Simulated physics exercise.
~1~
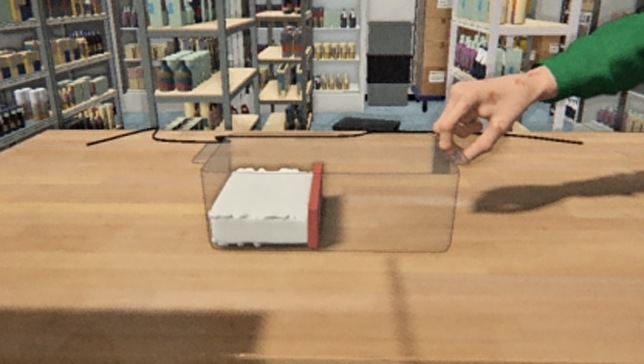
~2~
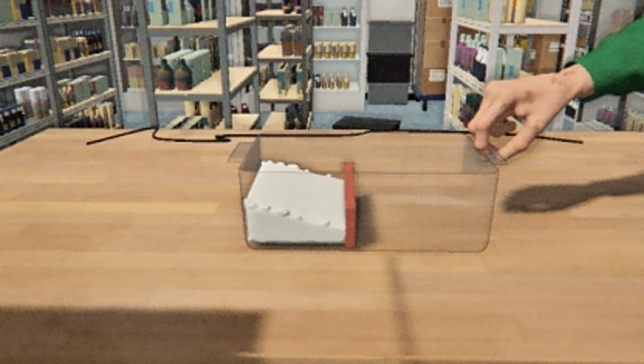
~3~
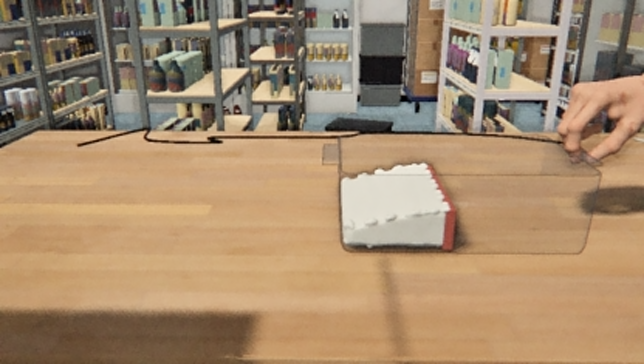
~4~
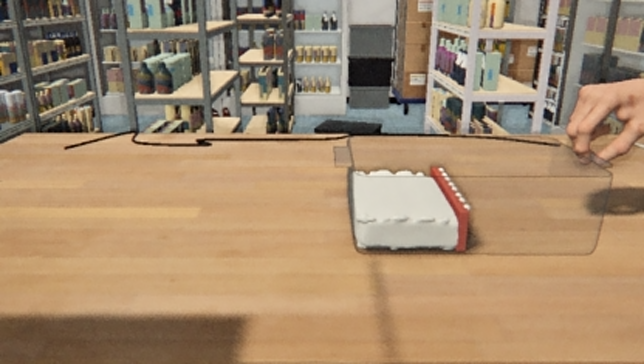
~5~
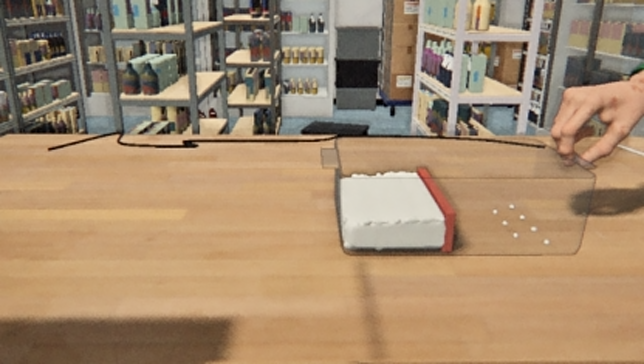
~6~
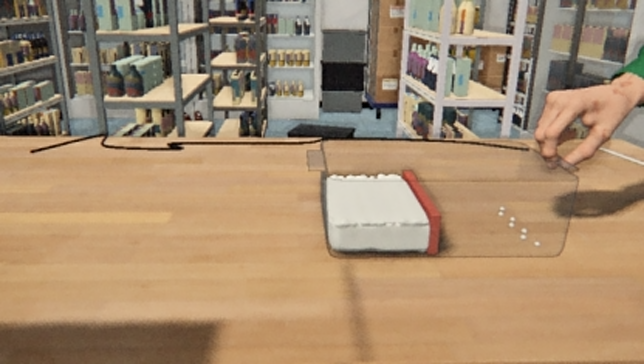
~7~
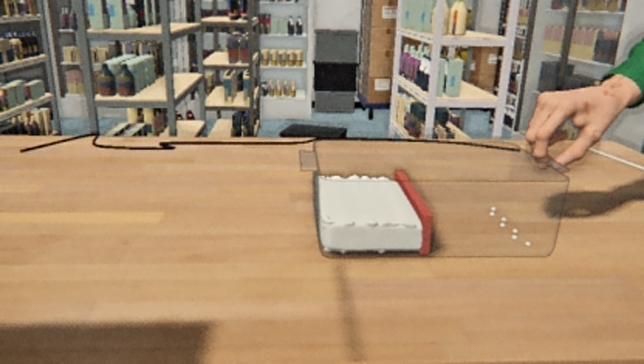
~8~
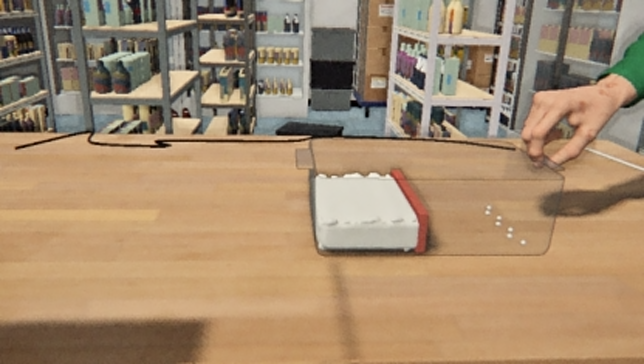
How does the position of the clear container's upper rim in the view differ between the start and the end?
At the start the middle of the rim is near the centre of the view, and by the end it sits clearly further to the right.
